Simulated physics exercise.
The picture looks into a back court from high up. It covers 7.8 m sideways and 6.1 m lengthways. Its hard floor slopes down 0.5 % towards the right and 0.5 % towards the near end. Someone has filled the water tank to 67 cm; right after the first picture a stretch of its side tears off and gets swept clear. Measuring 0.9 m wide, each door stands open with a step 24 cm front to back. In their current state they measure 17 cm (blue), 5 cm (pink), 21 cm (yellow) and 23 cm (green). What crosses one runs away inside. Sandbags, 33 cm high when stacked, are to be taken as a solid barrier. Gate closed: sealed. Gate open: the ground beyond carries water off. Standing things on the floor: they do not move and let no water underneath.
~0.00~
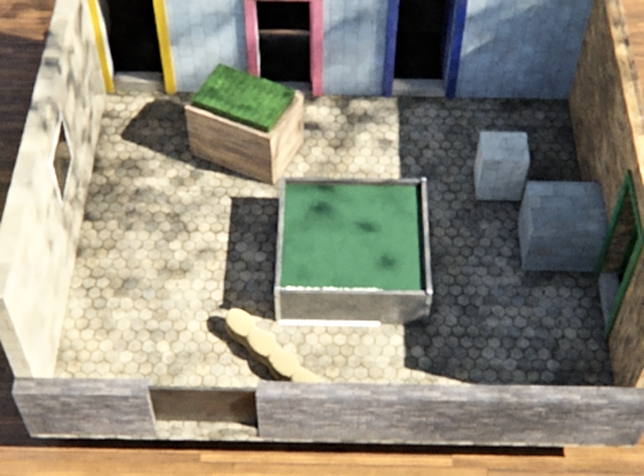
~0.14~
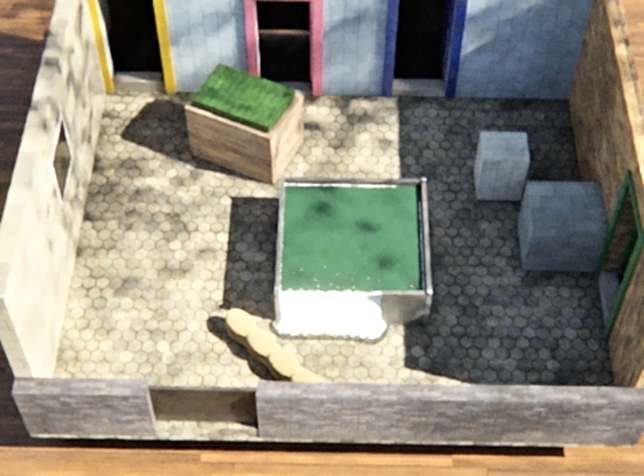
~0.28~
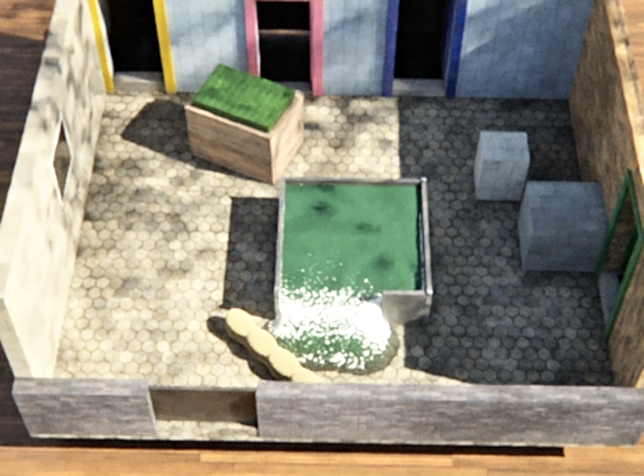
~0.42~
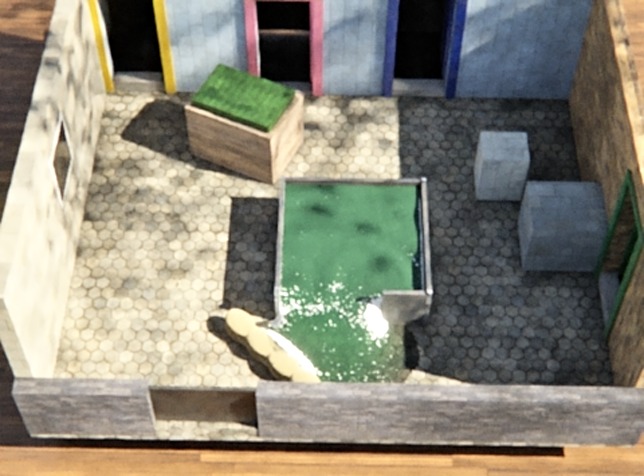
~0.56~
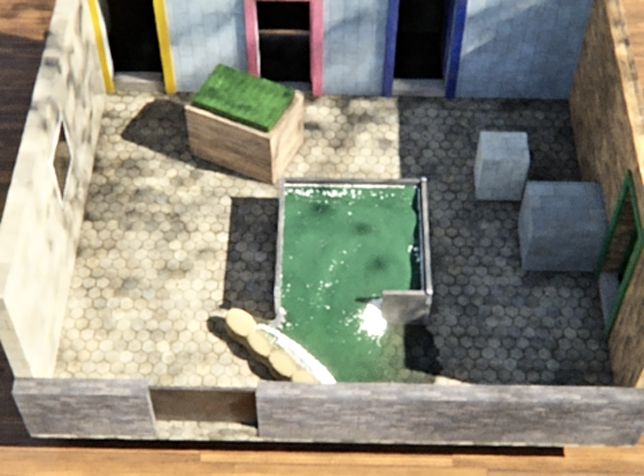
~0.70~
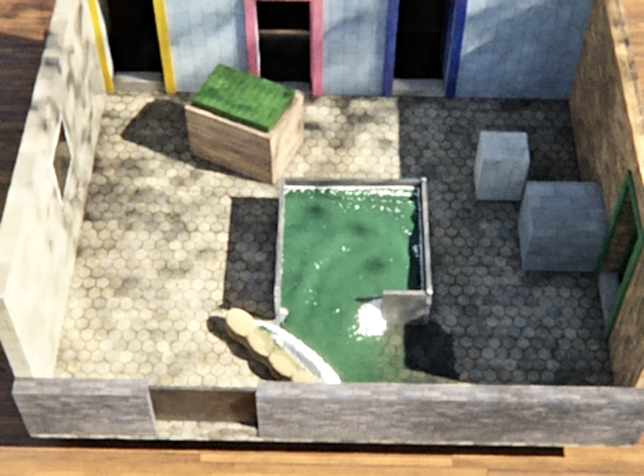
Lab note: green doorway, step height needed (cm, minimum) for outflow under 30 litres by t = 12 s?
Approx. 23 cm.
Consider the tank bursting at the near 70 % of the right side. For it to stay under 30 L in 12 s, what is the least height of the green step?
In that case you'd want it roughly 35 cm high.
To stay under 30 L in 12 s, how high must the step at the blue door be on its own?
Blue: 6.0 cm.
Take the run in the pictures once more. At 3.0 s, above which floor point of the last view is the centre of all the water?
Approximately (379, 319).
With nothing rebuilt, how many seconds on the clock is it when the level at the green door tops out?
Near 3.6 seconds.
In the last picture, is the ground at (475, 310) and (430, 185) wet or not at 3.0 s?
First soaked, then untouched.
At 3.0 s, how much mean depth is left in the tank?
Mean depth: Approx. 24 cm.
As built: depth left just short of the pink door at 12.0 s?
8.0 cm.
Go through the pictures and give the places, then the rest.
The first picture shows still water, 67 cm deep, in the water tank at (353, 237); the green door at (617, 265) is dry.
In the second picture, the gap is at (331, 309), the front 0.3 m out at (373, 340); the back of the water tank holds 67 cm.
In the third picture, water pours out at (331, 311) and has run 0.8 m, to (348, 369); about 12 cm deep outside, 67 cm at the back.
In the fourth picture, water pours out at (331, 312) and has run 1.3 m, to a hidden place; about 14 cm deep outside, 66 cm at the back.
In the fifth picture, water pours out at (331, 312) and has run 1.5 m, to a hidden place; about 12 cm deep outside, 60 cm at the back.
In the sixth picture, the front is at a hidden place, 1.7 m from the gap at (331, 312); 3.1 m2 of floor is wet, 56 cm left at the back; 2.6 m in a straight line remain to the green door at (617, 265).
After 1.4 s water covers 15 % of the floor, deepest (54 cm) near (352, 414); it has not reached the green door.
After 3.0 s water covers 50 % of the floor, deepest (46 cm) near (595, 279); 26 cm at the green door, 0 litres in over its 23 cm step.
After 12.0 s water covers 95 % of the floor, deepest (12 cm) near (591, 419); 12 cm at the green door, 29 litres in over its 23 cm step.
At the green door as built, the water arrived by 2.2 s and peaked near 31 cm at 3.6 s.
With a step of 20.5 cm, 47 litres would have come in within the 12 s; with 28 cm, 11 litres. So under 30 litres takes about 23 cm.
